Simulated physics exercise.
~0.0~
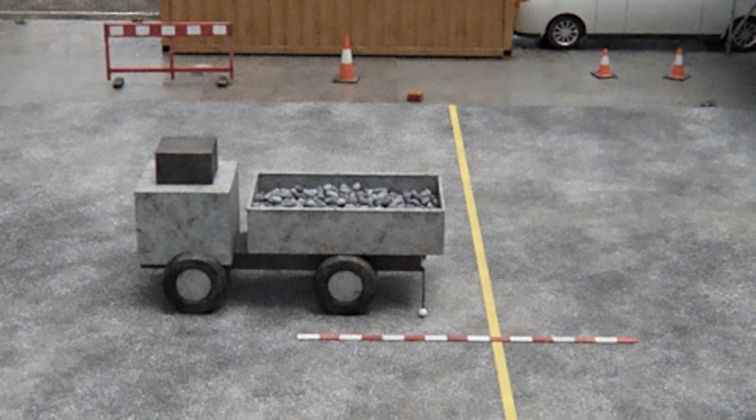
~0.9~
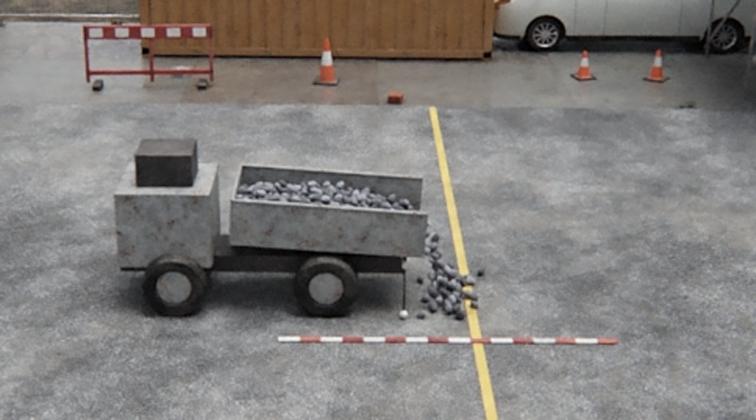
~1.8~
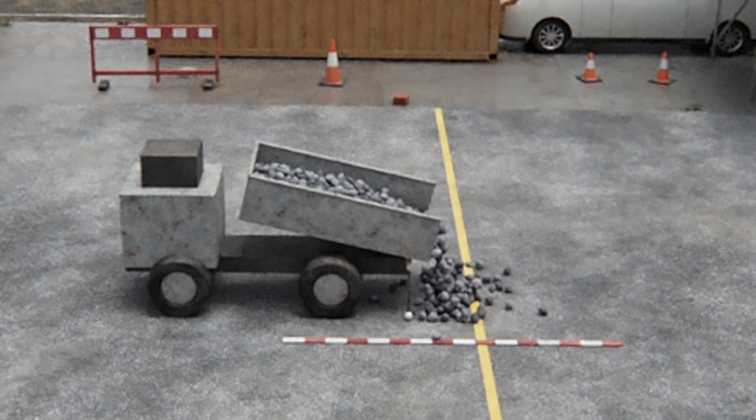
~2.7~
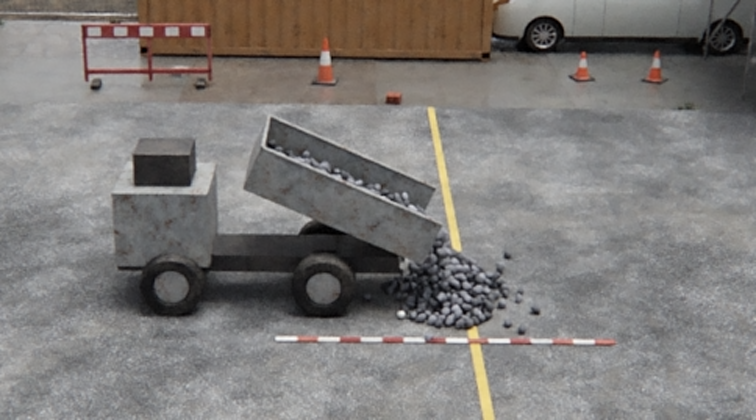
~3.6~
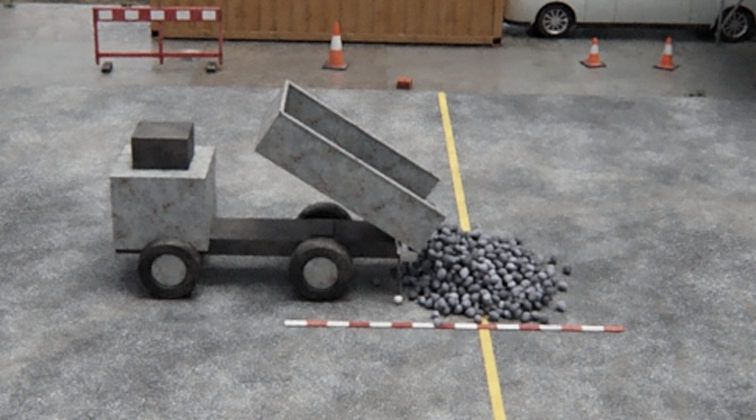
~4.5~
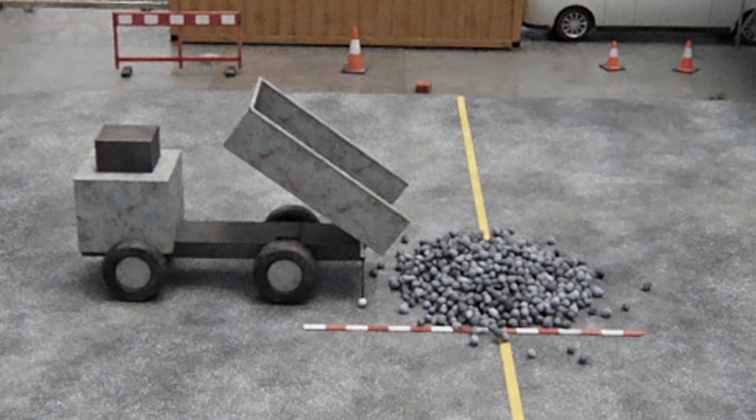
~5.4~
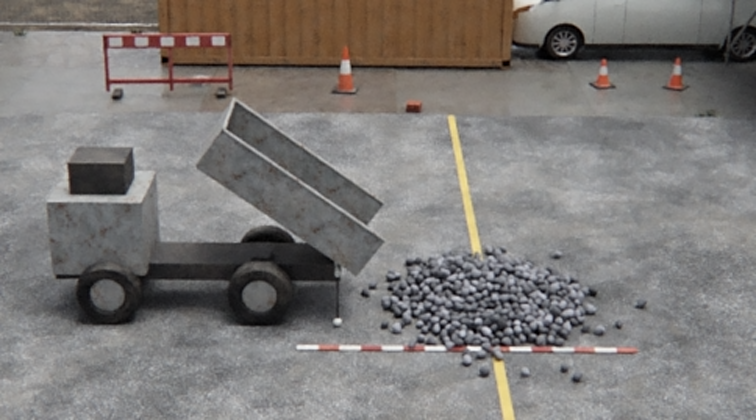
At first, a grey truck loaded with small dark stones stands on flat ground, left of a yellow line and behind a red and white striped staff. Its bed begins to tilt, and stones spill from the right end onto the ground near the line. As the bed rises more steeply, the stones pour out faster and the heap spreads across the line. The truck then moves a little to the left while the last stones slide out. It ends with the empty bed still raised and a broad, low heap straddling the line, split almost evenly.
